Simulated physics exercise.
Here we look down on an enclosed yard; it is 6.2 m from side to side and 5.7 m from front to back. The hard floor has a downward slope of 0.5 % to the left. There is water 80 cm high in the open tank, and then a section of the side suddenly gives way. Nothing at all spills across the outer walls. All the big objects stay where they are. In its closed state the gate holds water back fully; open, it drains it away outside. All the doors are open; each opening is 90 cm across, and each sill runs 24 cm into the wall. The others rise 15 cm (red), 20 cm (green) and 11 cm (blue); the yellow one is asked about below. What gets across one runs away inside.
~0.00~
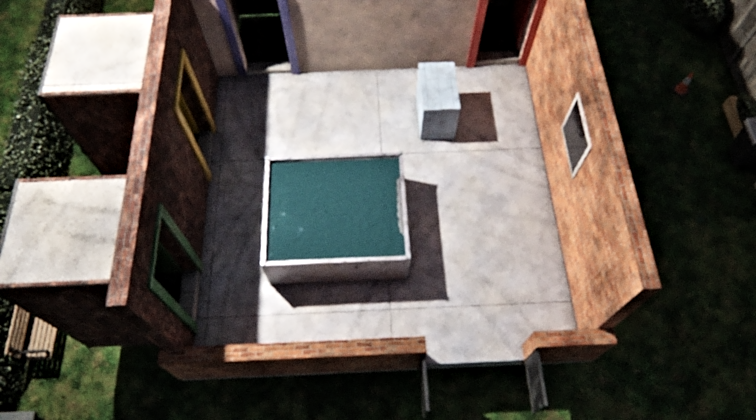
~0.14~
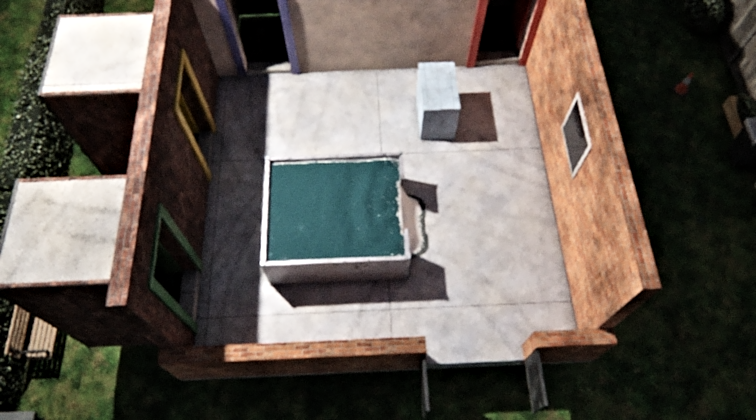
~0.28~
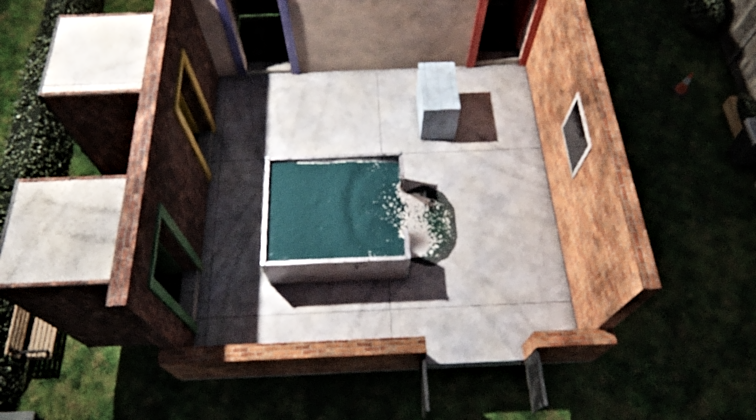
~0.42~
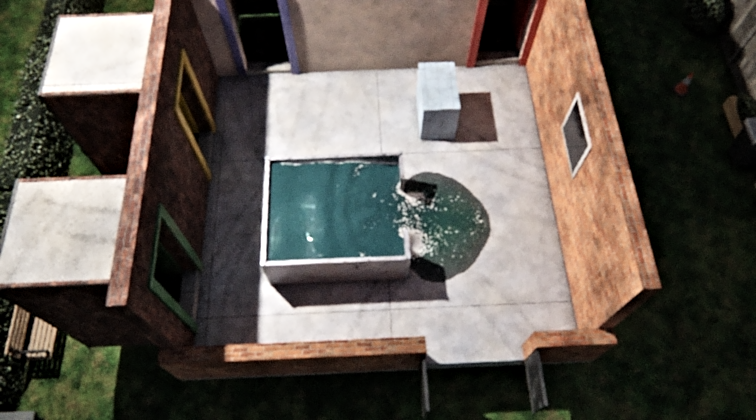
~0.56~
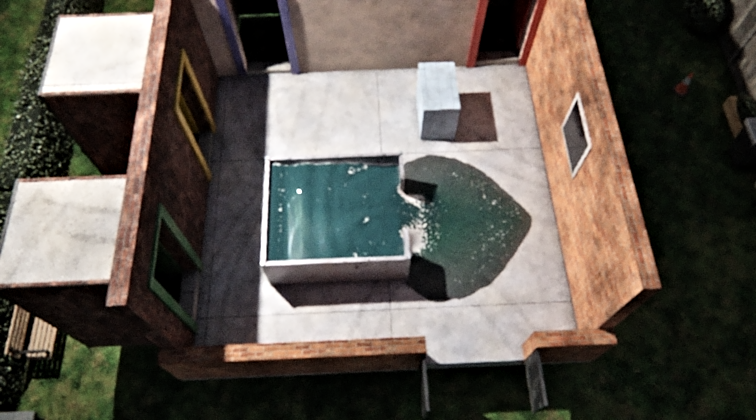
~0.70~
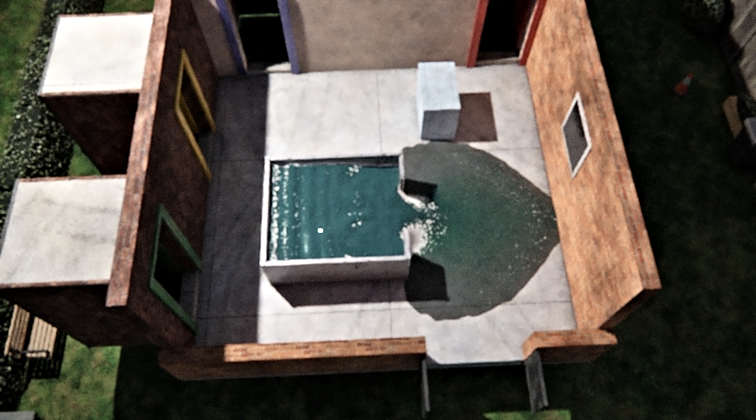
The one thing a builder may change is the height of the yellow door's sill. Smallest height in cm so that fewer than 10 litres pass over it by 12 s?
I would say 8.5 cm.
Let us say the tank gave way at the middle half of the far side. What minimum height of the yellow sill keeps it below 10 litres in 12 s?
That way, roughly 9.5 cm.
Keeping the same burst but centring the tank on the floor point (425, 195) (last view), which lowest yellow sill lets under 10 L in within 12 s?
8.5 cm or thereabouts.
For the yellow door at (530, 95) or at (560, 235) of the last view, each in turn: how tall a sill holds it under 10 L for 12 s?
Roughly 16 cm, then roughly 32 cm.
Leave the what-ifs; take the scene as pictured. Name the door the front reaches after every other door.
The yellow one.
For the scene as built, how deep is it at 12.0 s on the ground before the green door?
About 12.0 centimetres deep.
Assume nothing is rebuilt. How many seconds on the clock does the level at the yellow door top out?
Near 10.0 seconds.
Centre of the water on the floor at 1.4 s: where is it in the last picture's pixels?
The water's centre is at about (382, 228).
After 1.4 s water covers 30 % of the floor, deepest (44 cm) near (410, 227); it has not reached the yellow door.
After 3.0 s water covers 45 % of the floor, deepest (32 cm) near (566, 342); it has not reached the yellow door.
After 12.0 s water covers 100 % of the floor, deepest (14 cm) near (265, 282); 9 cm at the yellow door, 1 litre in over its 10 cm sill.
At the yellow door as built, the water arrived by 5.5 s and peaked near 12 cm at 10.0 s.
Run again over the same 12 s with other heights there, 34 litres in over 6.5 cm, 0 litres over 10.5 cm. The limit of 10 litres is kept from about 8.5 cm up.
